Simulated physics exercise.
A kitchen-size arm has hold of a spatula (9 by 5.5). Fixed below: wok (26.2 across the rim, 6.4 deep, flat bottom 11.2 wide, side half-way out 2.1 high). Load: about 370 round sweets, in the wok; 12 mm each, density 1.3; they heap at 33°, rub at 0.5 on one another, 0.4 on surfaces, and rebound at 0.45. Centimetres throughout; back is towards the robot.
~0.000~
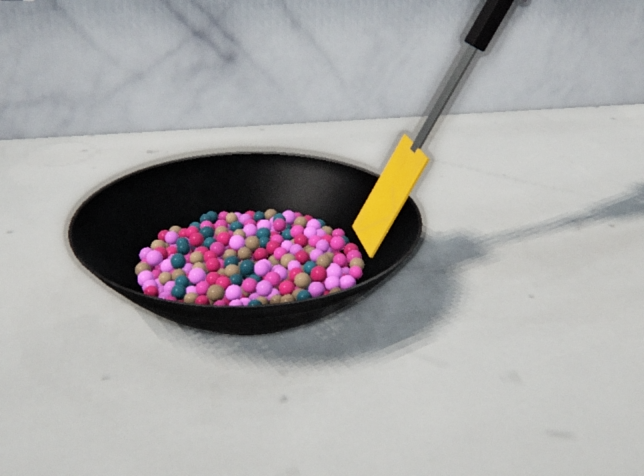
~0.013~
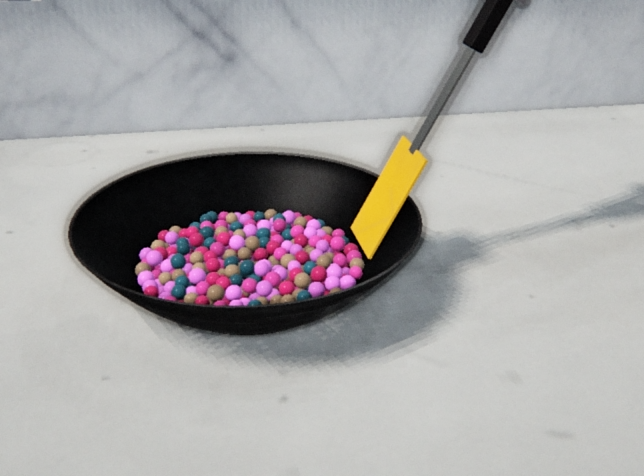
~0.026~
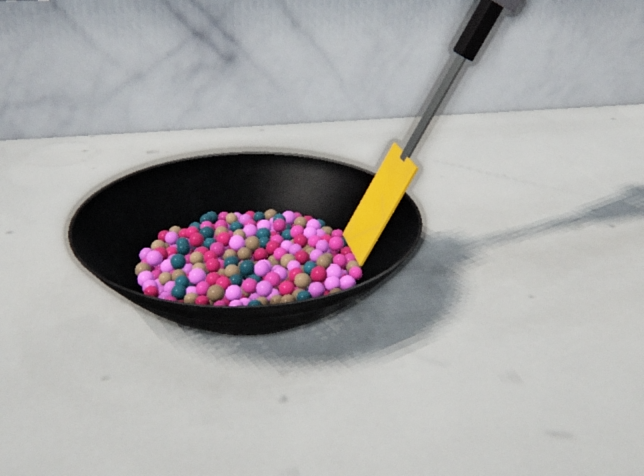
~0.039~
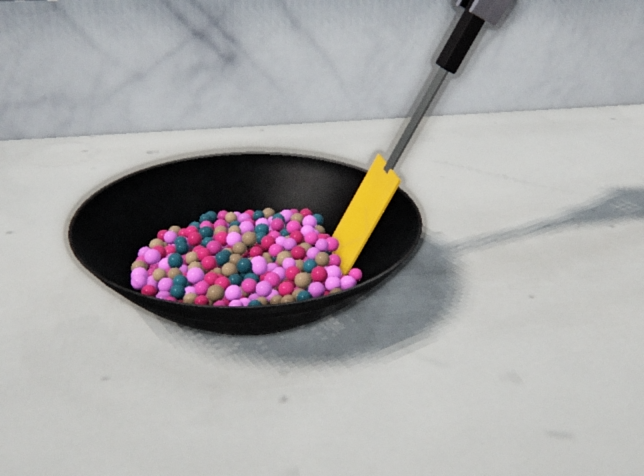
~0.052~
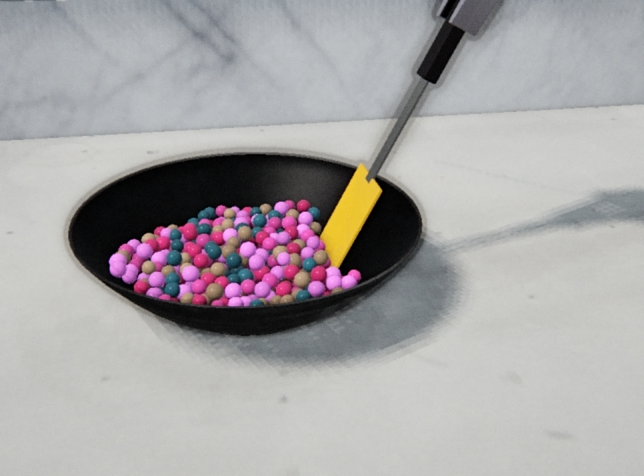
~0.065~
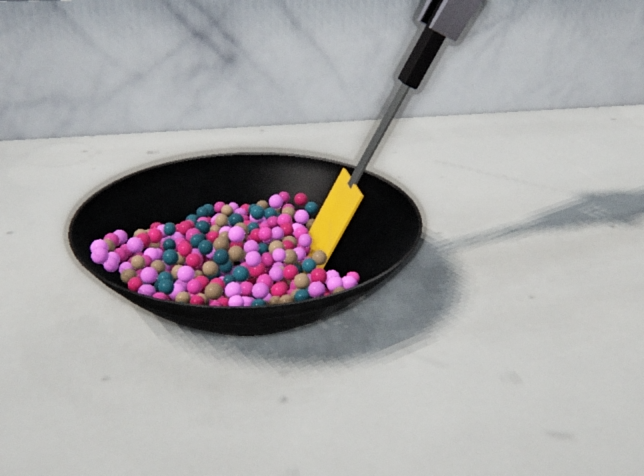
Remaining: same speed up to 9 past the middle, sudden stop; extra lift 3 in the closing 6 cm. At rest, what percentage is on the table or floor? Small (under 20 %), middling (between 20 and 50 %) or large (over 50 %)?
Answer: Middling; between 20 and 50 % of the round sweets finish on the table or floor.
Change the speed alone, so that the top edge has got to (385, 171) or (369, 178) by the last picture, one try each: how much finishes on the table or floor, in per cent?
Some 20 and 25 per cent.
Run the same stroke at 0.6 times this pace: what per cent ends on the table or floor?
About 20 per cent.
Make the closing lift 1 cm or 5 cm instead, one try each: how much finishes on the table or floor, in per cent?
Some 35 and 30 per cent.
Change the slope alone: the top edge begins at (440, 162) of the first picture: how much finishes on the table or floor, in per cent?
About 30 per cent.
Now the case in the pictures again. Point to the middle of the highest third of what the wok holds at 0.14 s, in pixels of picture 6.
Near (152, 239).
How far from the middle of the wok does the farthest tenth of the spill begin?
Roughly 55 cm.
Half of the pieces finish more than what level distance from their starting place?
Roughly 4 cm.
By 0.10 s, sloping 63°, highest piece 9 above the table; 371 in the wok, 2 on the blade or in flight.
By 0.14 s, sloping 63°, highest piece 10 above the table; 367 in the wok, 6 on the blade or in flight.
By 0.36 s, sloping 63°, highest piece 22 above the table; 247 in the wok, 43 on the table or floor, 83 on the blade or in flight.
By 1.41 s, sloping 63°, highest piece 4 above the table; 247 in the wok, 126 on the table or floor.
Final count, 247 in the wok, 126 on the table or floor. That is 34 % on the table or floor.
